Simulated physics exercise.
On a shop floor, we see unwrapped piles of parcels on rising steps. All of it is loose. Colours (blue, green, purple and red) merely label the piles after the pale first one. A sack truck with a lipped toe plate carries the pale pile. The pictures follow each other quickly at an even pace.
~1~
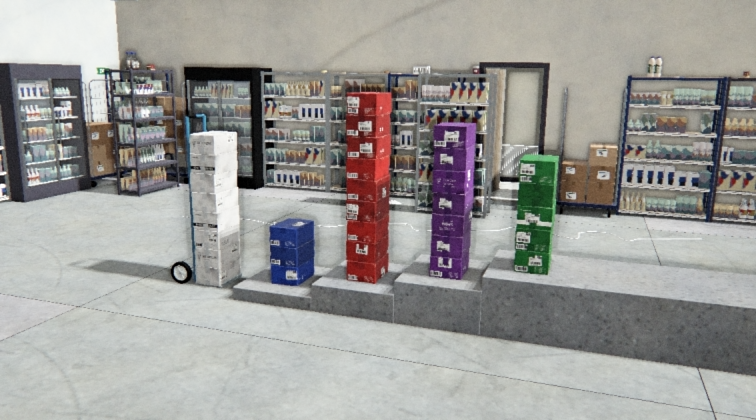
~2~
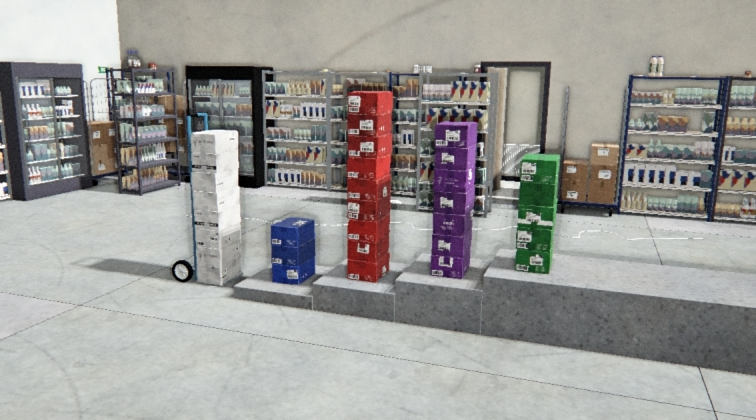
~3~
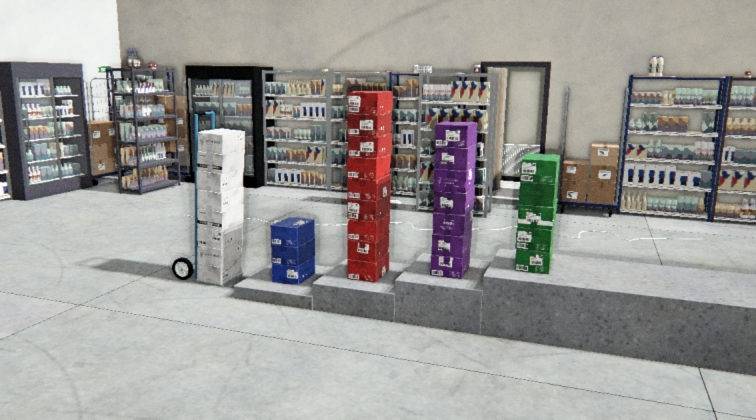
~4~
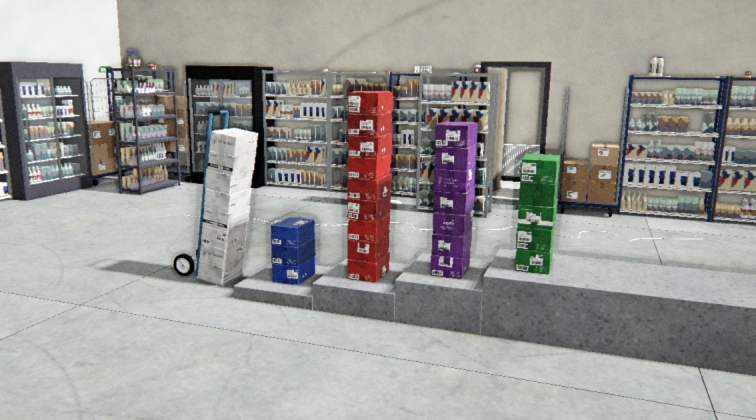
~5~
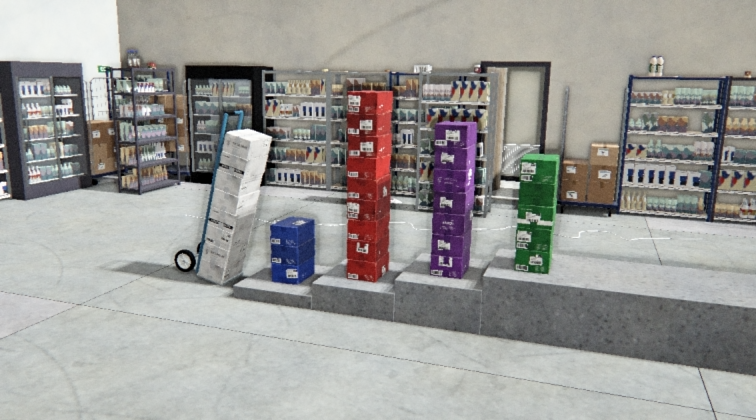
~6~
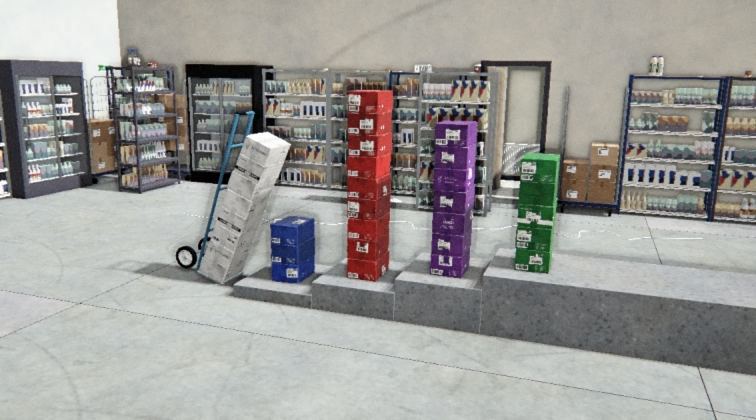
A sack truck carrying a white pile of boxes tilts steadily right toward the blue pile.
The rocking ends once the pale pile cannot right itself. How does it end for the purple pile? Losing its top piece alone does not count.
That pile keeps nearly all its pieces up.
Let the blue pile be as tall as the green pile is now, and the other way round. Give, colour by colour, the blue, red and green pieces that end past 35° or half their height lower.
By colour: Blue 5, red 9, green 2.
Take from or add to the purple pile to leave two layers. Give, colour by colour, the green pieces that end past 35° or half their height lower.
By colour: Green 0.
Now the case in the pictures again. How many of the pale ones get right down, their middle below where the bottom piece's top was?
The count is 1.
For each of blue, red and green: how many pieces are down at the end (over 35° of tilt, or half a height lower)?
By colour: Blue 0, red 0, green 0.
Soon after the last picture, 1 of the pale pile down; none of the 7 purple parcels down (0 of 24 in all colours); top purple parcel unmoved.
A little later, 8 of the pale pile down; none of the 7 purple parcels down (0 of 24 in all colours); top purple parcel unmoved.
Later still, 8 of the pale pile down; none of the 7 purple parcels down (0 of 24 in all colours); top purple parcel unmoved; top blue parcel leaning barely.
At rest, 8 of the pale pile down; none of the 7 purple parcels down (0 of 24 in all colours); top purple parcel unmoved; top blue parcel leaning barely. As the last picture would show them, middles, top purple parcel near (456, 133), top blue parcel near (301, 231).
